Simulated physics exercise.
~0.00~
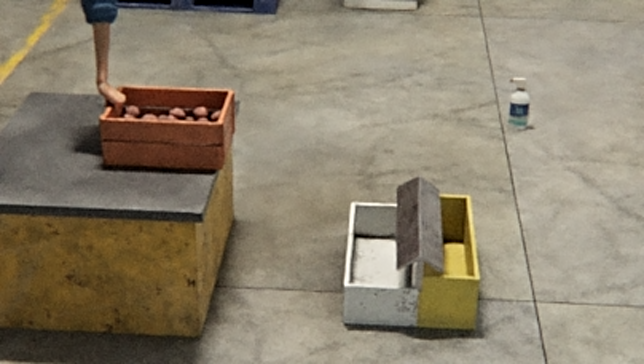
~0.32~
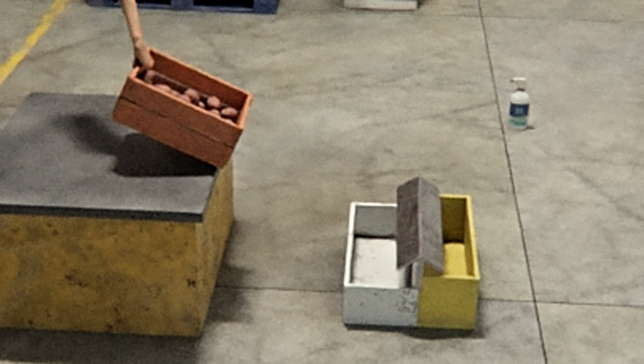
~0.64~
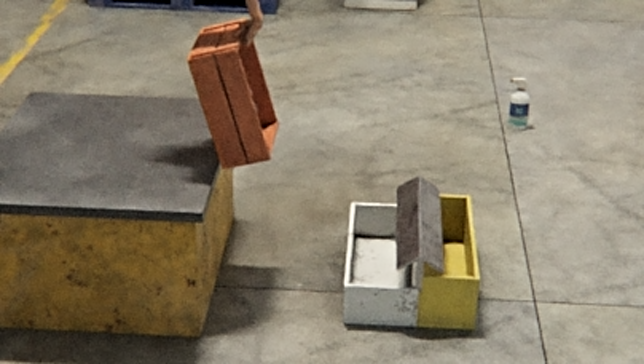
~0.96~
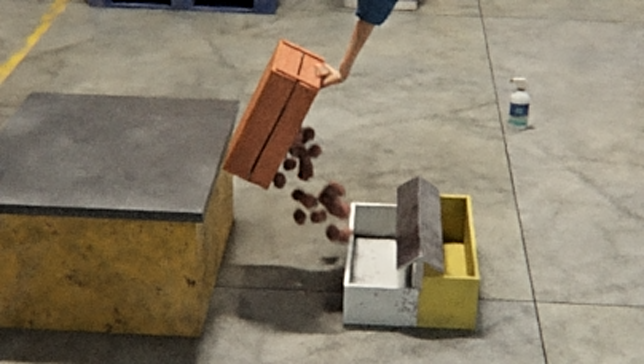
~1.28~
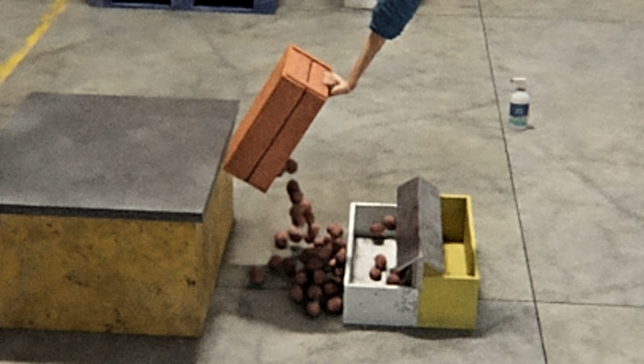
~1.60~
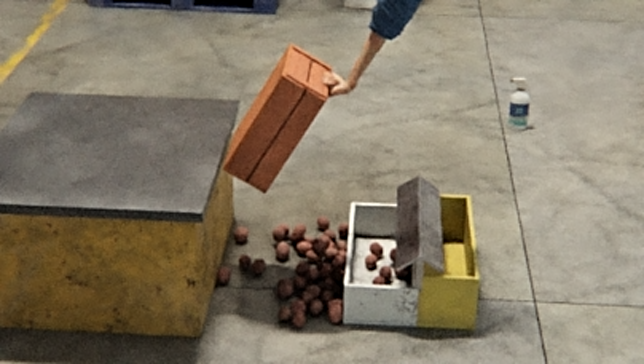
At the start, a hand grips an orange crate of red potatoes on a dark-topped bench, with a white trough and a yellow trough on the floor to the right, a grey roof-shaped splitter between them. The hand lifts the crate and tips it to the right, past the bench's edge. As it tilts beyond upright, potatoes tumble out towards the white trough. Most pile up on the floor just short of it, while a few land inside. Finally, the emptied crate is held tilted, some potatoes lie scattered near the bench, and the yellow trough remains empty.
